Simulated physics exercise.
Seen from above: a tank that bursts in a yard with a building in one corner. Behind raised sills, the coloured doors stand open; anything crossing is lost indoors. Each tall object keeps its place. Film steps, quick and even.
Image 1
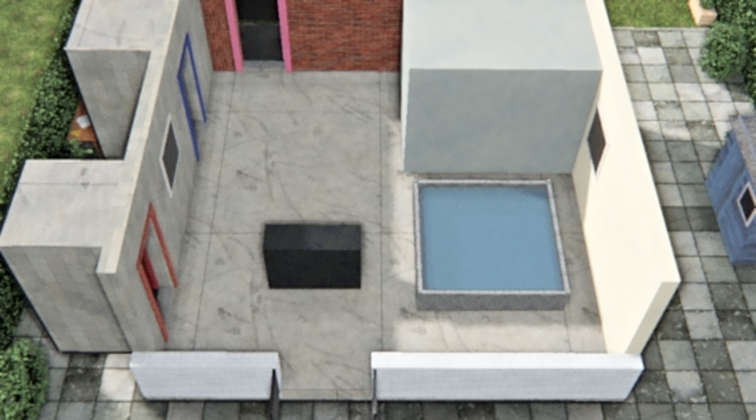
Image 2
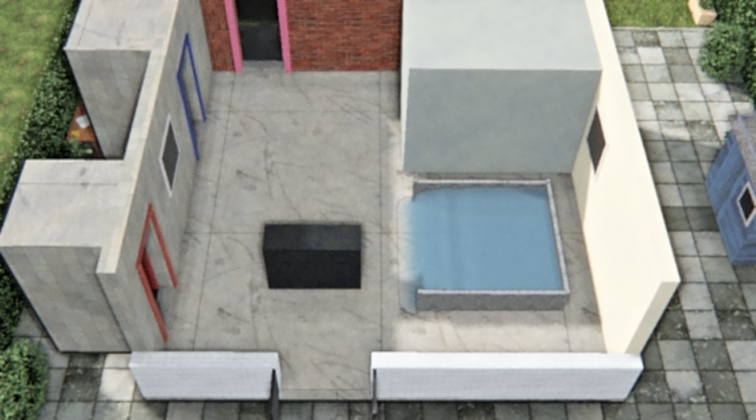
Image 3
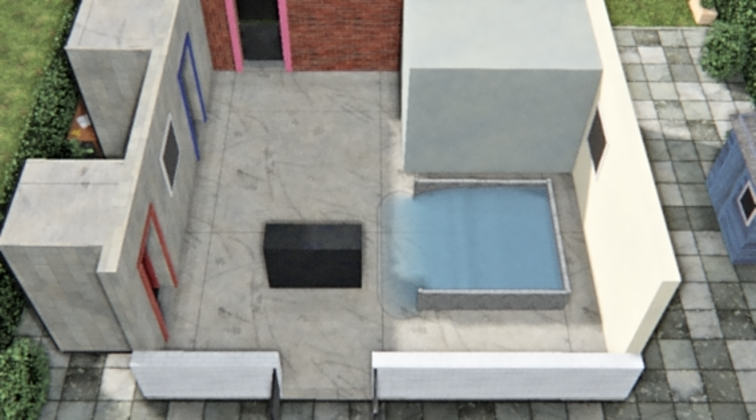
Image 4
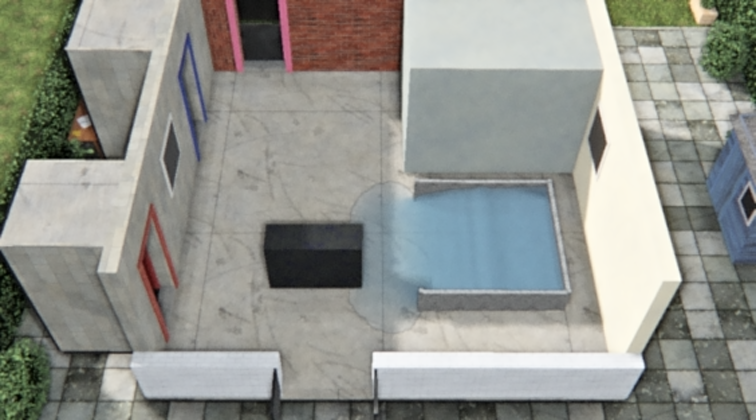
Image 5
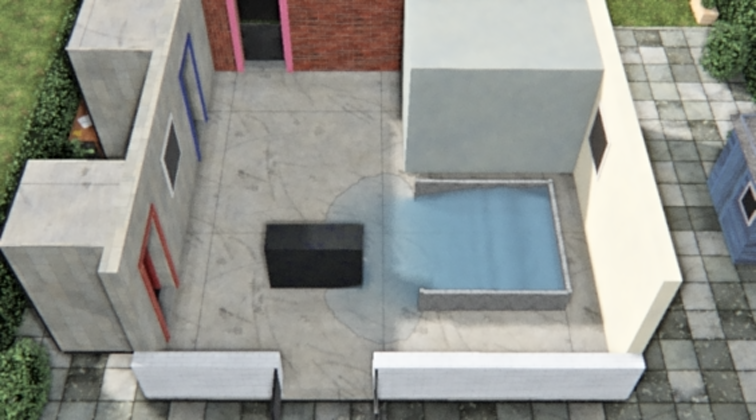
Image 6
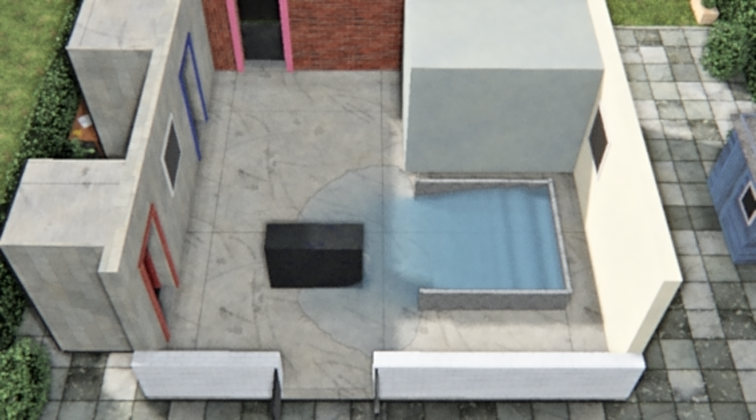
Water pours from the open left side of a tank and spreads around a black block.
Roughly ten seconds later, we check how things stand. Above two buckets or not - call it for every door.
Blue door: Above two buckets; red door: Above two buckets; pink door: Above two buckets.
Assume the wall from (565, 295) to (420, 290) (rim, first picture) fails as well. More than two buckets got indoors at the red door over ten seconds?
I reckon red overshoots.
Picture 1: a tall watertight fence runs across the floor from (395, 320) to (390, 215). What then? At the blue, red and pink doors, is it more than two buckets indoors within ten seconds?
One by one: The blue door stays under, the red door lets less in, the pink door lets less in.
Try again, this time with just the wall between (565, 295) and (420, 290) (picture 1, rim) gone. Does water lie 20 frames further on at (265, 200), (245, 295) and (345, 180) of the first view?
Bone-dry, submerged, bone-dry.
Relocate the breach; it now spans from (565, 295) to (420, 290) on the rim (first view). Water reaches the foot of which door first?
It's the door marked red that is reached before the others.
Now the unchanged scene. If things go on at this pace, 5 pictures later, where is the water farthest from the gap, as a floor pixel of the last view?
Close to (187, 235).
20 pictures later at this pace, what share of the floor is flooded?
Roughly 60 per cent.
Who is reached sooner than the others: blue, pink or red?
It's the one in red.
A moment on, water covers 35 % of the floor; the blue door not reached, the red door not reached, the pink door not reached.
Next, water covers 50 % of the floor; the blue door not reached, the red door wet at the sill, nothing in, the pink door not reached.
Then, water covers 60 % of the floor; the blue door under two buckets in, the red door under two buckets in, the pink door not reached.
Later, water covers 70 % of the floor; the blue door over two buckets in, the red door over two buckets in, the pink door over two buckets in.
In the end, water covers 85 % of the floor; the blue door over two buckets in, the red door over two buckets in, the pink door over two buckets in.
